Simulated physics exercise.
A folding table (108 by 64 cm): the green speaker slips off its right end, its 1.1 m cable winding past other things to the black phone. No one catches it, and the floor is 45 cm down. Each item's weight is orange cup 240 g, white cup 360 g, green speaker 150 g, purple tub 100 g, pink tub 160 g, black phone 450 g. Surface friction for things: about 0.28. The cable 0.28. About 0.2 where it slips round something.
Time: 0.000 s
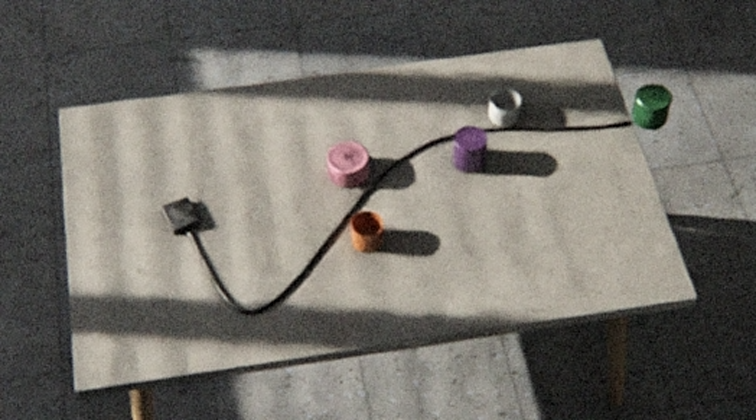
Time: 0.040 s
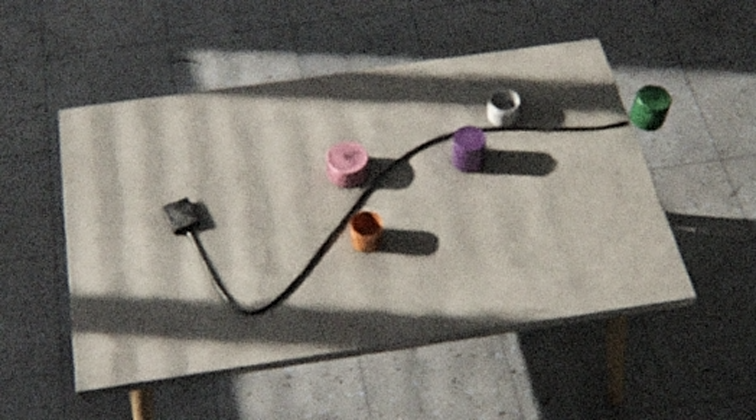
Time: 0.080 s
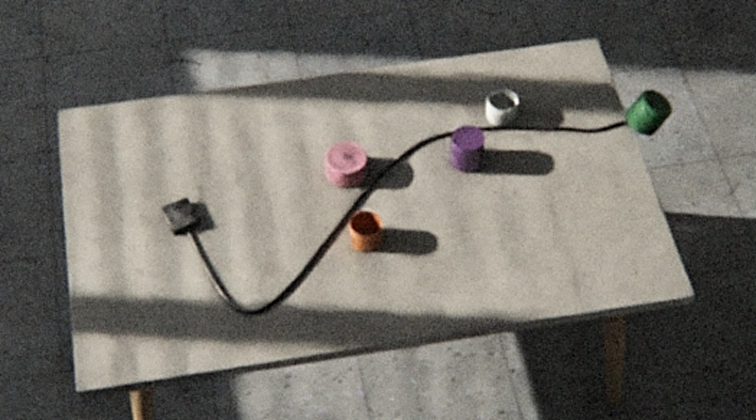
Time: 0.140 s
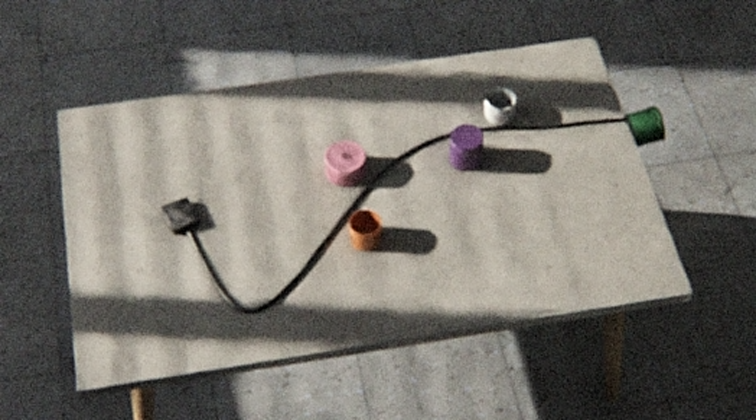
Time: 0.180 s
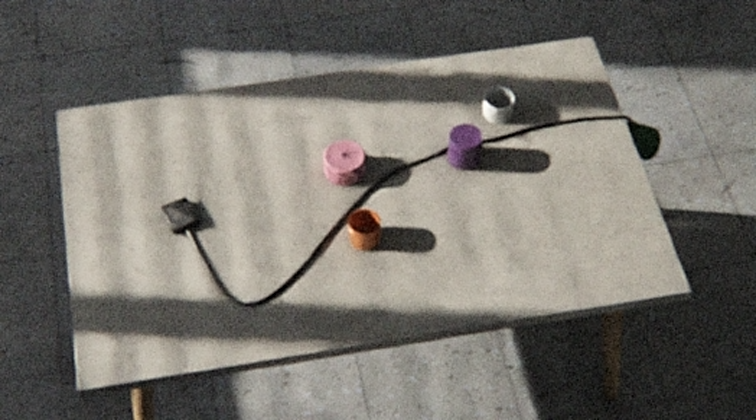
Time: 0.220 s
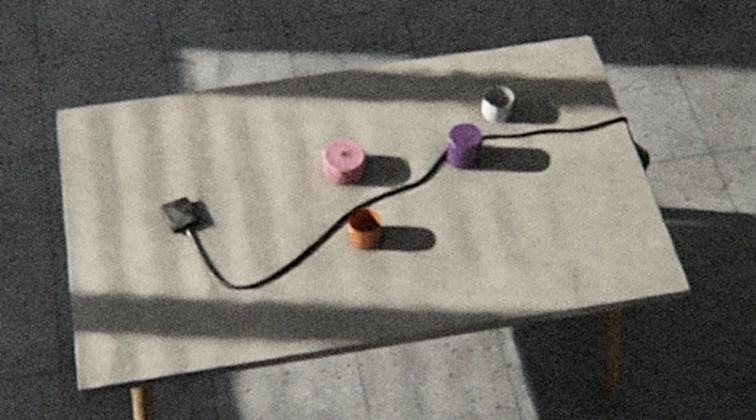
At first, a green cylinder sits at the right edge of a pale table, joined by a curving black cable to a dark device at left, among small colored containers. The cylinder tilts over the edge and drops mostly out of view, drawing the cable tighter against the purple tub while the device stays put.
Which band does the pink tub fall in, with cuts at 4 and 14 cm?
It will make a tiny trip.
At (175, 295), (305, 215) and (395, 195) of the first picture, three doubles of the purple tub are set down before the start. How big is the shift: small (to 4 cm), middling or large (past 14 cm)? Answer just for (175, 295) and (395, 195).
Result, in order: Minor / minor.
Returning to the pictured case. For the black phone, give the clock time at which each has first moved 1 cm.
The black phone gets there at 0.38 seconds.
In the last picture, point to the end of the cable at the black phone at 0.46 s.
Somewhere around (218, 206) in the final picture.
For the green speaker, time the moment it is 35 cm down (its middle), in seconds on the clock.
0.55 s.
After 0.5 s, the cable's tail end at (218, 206); pink tub 1 cm off its start, green speaker over the edge, black phone 4 cm off its start.
After 0.7 s, the cable's tail end at (226, 202); pink tub 1 cm off its start, green speaker over the edge, black phone 5 cm off its start.
After 1.0 s, the cable's tail end at (229, 202); pink tub 1 cm off its start at (343, 151), green speaker over the edge, black phone 6 cm off its start at (211, 202).
After 1.2 s, the cable's tail end at (229, 202); pink tub 1 cm off its start, green speaker over the edge, black phone 6 cm off its start.
After 2.4 s, the cable's tail end at (229, 202); pink tub 1 cm off its start at (343, 151), green speaker over the edge, black phone 6 cm off its start at (211, 202), purple tub 3 cm off its start at (474, 146).
